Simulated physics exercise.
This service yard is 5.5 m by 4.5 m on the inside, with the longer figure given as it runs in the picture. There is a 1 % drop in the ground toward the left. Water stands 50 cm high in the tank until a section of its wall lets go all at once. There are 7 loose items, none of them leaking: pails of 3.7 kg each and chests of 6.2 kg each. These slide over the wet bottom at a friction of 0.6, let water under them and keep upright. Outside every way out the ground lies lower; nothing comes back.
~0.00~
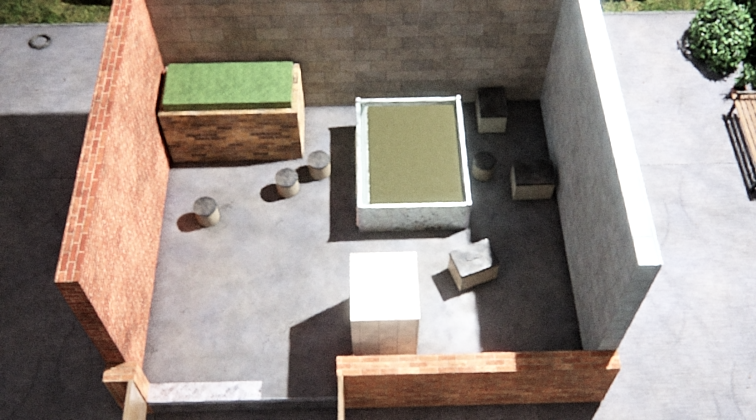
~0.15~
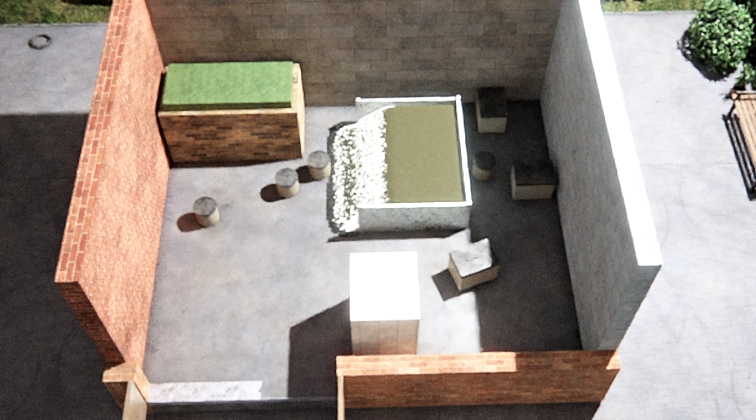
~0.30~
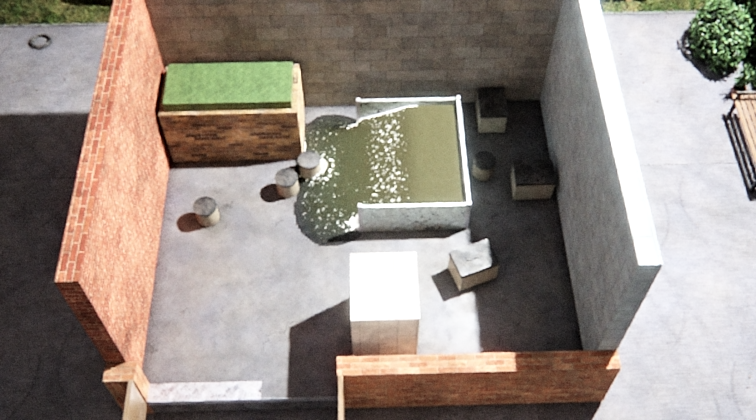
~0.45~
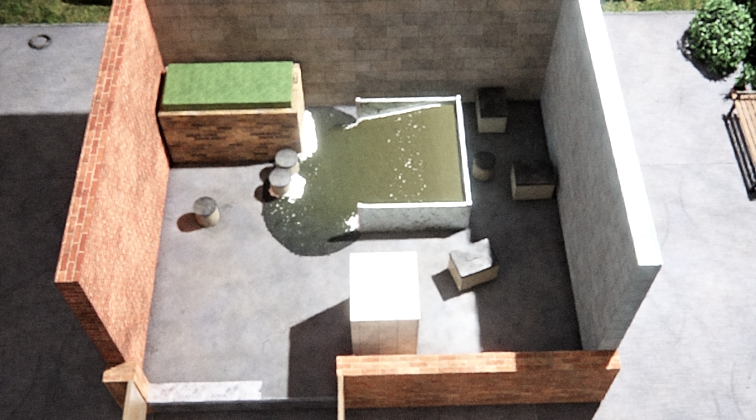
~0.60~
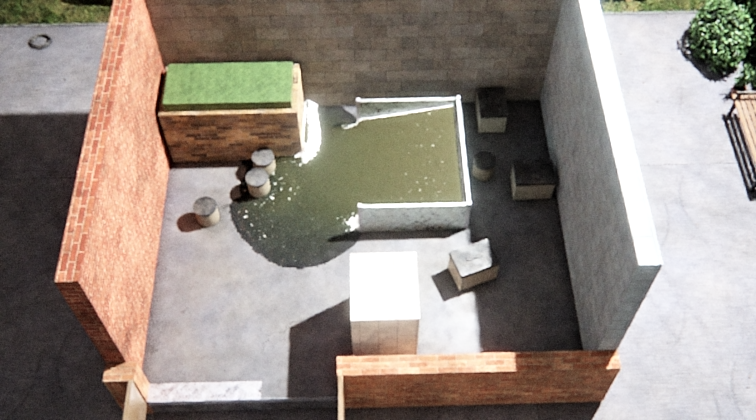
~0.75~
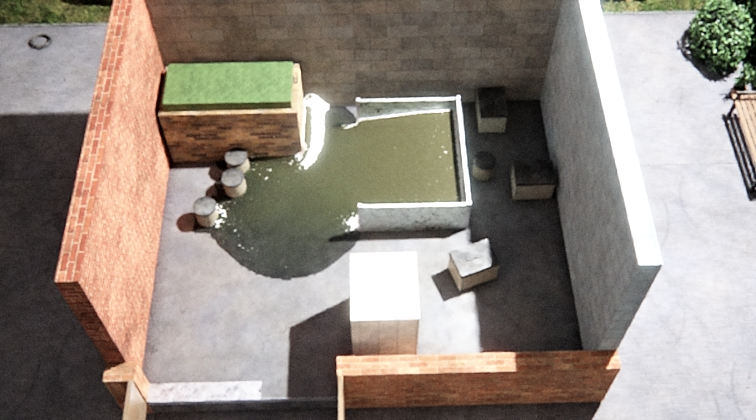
At the start, murky green water sits in a pale-walled tank inside a walled yard, with small pails and chests around it. The tank's left side opens and water pours out leftward, spreading across the floor, then pushes two pails left toward a third near the brick planter.
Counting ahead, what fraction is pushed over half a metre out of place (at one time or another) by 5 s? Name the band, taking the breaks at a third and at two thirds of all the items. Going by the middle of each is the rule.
The answer is the top band, two thirds or more.
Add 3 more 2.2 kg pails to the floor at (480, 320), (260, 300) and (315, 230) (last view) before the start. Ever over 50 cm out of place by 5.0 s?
Result, in sequence: Below the mark / above the mark / above the mark.
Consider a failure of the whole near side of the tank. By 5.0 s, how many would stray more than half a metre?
Result: 3 of them.
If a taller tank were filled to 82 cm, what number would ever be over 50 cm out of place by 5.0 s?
That would give 6.
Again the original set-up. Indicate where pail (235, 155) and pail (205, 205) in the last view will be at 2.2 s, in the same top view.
Approx. (179, 148); approx. (175, 258).
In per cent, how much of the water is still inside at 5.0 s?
Remaining: Approx. 74 per cent.
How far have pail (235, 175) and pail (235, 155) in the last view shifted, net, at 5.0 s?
Distances: 300 cm; 120 cm.
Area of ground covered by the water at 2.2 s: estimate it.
Wet area: Approx. 12 m2.
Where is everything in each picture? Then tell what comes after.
A pail at (319, 159) rests on the ground; a pail at (286, 177) rests on the ground; water covers 2.4 m2; 0 of 7 have shifted, in the first frame.
A pail at (319, 159), on the bottom; a pail at (286, 177) rests on the ground; 3.3 m2 under water; 0 of 7 have shifted, in the second frame.
A pail at (309, 159) rests on the ground, 14 cm from its start; a pail at (286, 177) rests on the ground; 4.2 m2 under water; 1 of 7 have shifted, in the third frame.
A pail at (287, 158), on the bottom, 46 cm from its start; a pail at (281, 177), on the bottom, 8 cm from its start; water covers 5.0 m2; 2 of 7 have shifted, in the fourth frame.
A pail at (263, 157), on the bottom, 79 cm from its start; a pail at (257, 177), on the bottom, 41 cm from its start; water covers 5.8 m2; 2 of 7 have shifted, in the fifth frame.
A pail at (236, 156) rests on the ground, 118 cm from its start; a pail at (233, 177), on the bottom, 75 cm from its start; 6.7 m2 under water; 2 of 7 have shifted, in the sixth frame.
After 1.1 s 2 of 7 are over 50 cm from their spots; 0 afloat.
After 2.2 s 3 of 7 are over 50 cm from their spots; 3 afloat.
After 3.5 s 4 of 7 are over 50 cm from their spots; 3 afloat.
After 5.0 s 5 of 7 are over 50 cm from their spots, and 5 have been at some point; 2 afloat.
